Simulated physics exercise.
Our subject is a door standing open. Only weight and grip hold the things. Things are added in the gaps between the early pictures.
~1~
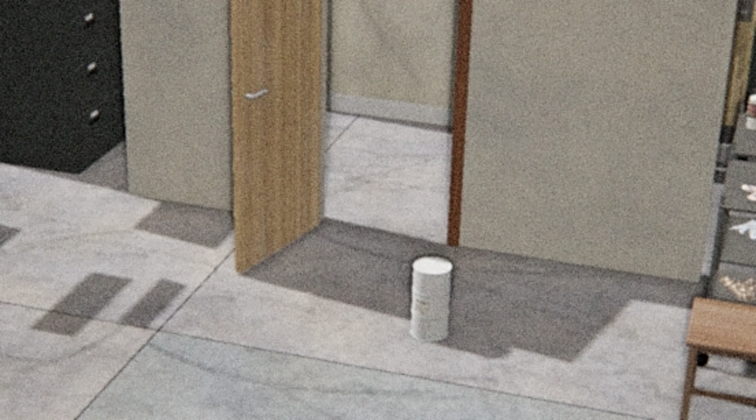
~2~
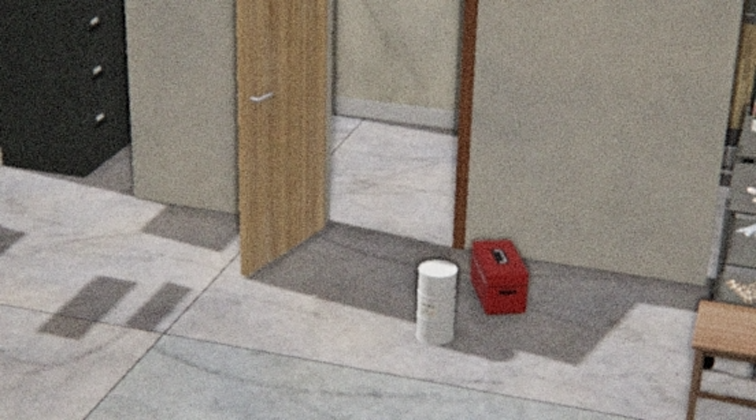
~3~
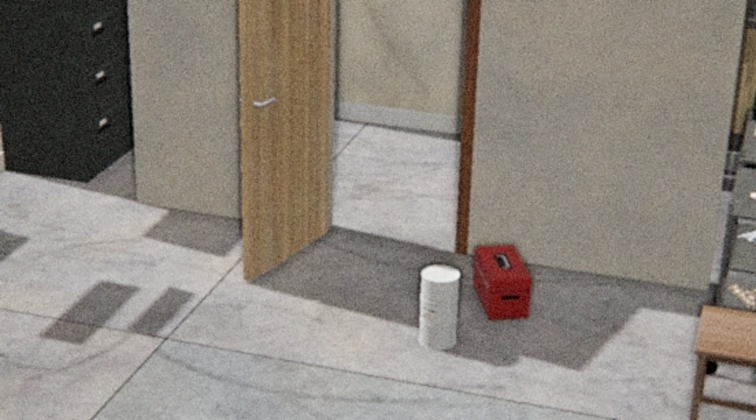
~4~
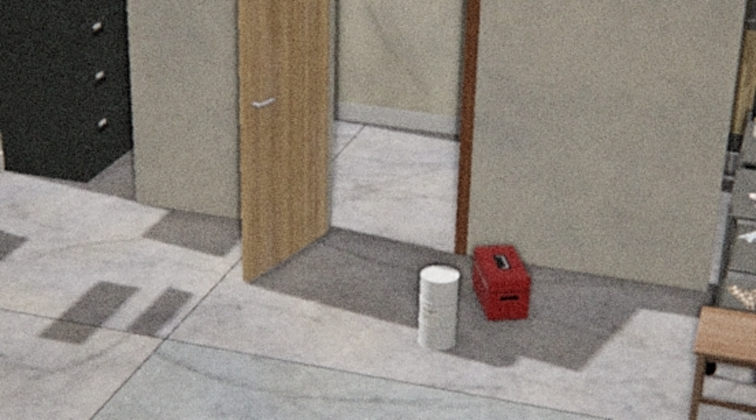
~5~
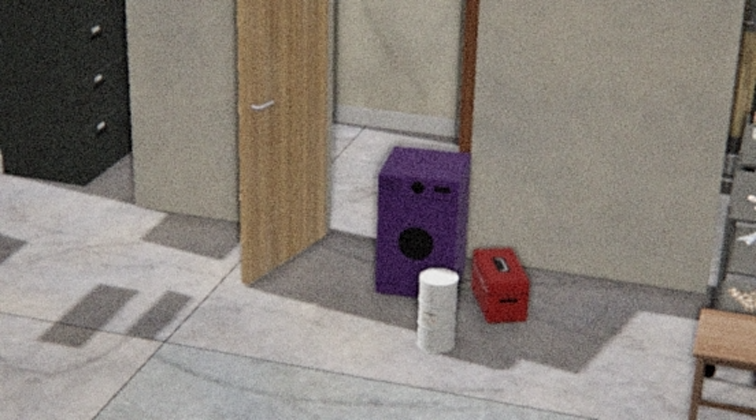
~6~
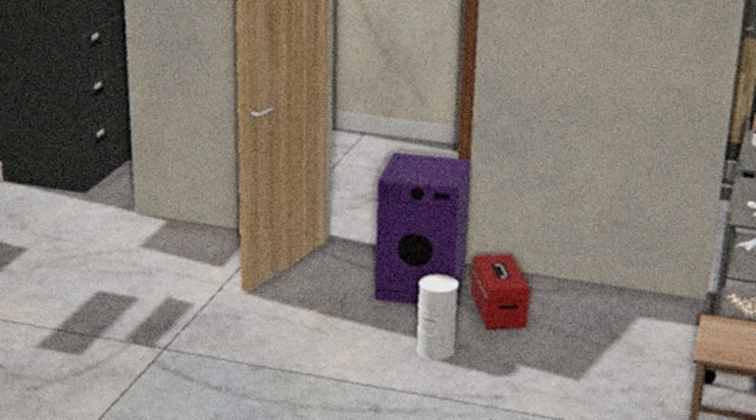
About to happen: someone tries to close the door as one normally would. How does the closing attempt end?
Watch it - the door won't go any further partway along.
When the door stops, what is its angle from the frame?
About 50°.
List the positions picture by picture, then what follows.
The first frame shows door wide open and still.
The second frame shows door wide open and still; red toolbox (499, 277); white canister (436, 303).
The third frame shows door wide open and still; red toolbox (501, 282); white canister (439, 308).
The fourth frame shows door wide open and still; red toolbox (501, 283); white canister (438, 308).
The fifth frame shows door wide open and still; red toolbox (500, 285); white canister (437, 311).
The sixth frame shows door wide open and still; purple appliance (423, 230); red toolbox (500, 291).
Then, 0.40 s later than the last frame, door 93° open.
Then, 0.70 s later than the last frame, door 75° open.
Then, 1.00 s later than the last frame, door 54° open.
When it is over, door 51° open; all 3 as before. End places, in pixels of the last picture, purple appliance near (424, 230).
